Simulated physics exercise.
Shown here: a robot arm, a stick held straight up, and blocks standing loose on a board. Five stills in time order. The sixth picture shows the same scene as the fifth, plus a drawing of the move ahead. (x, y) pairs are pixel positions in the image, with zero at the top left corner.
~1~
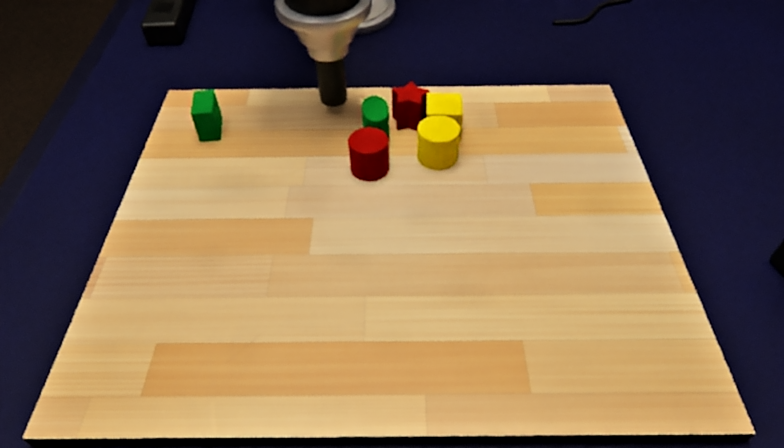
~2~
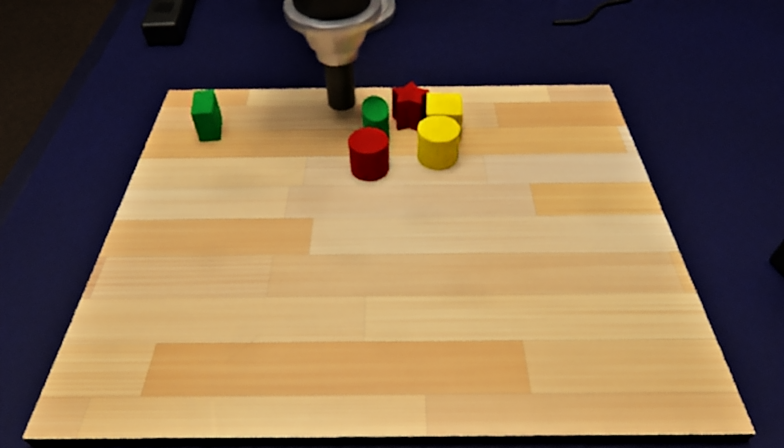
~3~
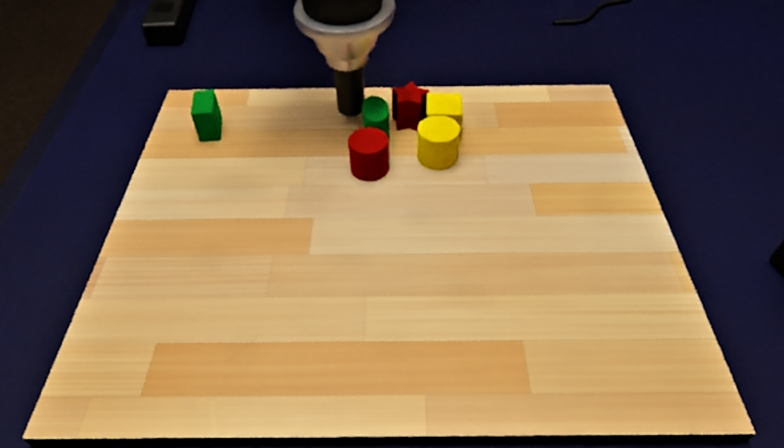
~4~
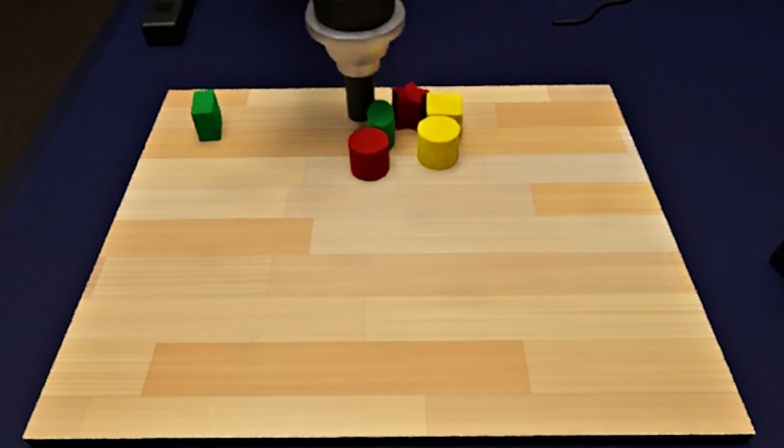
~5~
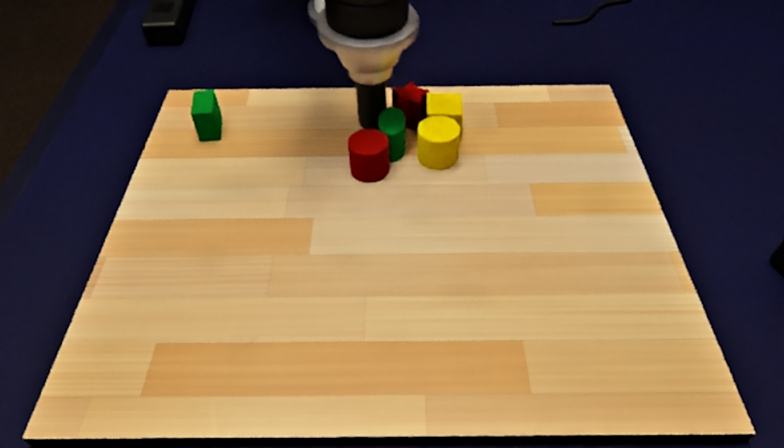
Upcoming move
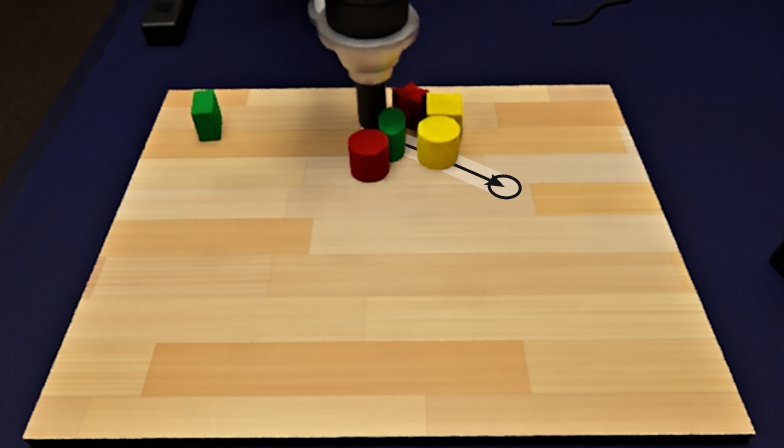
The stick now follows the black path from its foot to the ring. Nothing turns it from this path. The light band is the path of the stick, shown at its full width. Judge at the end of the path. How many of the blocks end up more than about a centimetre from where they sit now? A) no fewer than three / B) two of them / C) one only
It's B.
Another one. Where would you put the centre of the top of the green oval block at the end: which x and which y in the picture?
The top centre is at (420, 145).
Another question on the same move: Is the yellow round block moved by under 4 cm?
I'd say no.
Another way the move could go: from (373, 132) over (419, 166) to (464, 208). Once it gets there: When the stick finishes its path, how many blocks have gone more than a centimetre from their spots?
Moved: Exactly two.
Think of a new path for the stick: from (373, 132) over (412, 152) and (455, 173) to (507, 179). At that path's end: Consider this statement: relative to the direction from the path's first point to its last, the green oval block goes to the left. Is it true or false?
False
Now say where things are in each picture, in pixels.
In the first picture, stick tip at (334, 99); block tops, green oval block at (375, 108); yellow round block at (439, 128); yellow square piece at (445, 103).
In the second picture, stick at (342, 103); blocks unchanged.
In the third picture, stick at (352, 108); blocks unchanged.
In the fourth picture, stick at (362, 114); green oval block at (380, 112).
In the fifth picture, stick at (373, 121); green oval block at (392, 120); yellow round block at (439, 128); yellow square piece at (445, 103).
Path on the board, from (373, 132) directly to (505, 187).
The first path, step by step. One third of the way, stick at (416, 138); green oval block at (415, 140), turned 80° clockwise; yellow round block at (459, 137).
Two thirds of the way, stick at (460, 156); green oval block at (420, 145), turned 110° clockwise; yellow round block at (495, 152).
At the end, stick at (507, 176); green oval block at (420, 145), turned 110° clockwise; yellow round block at (545, 174); yellow square piece in place.
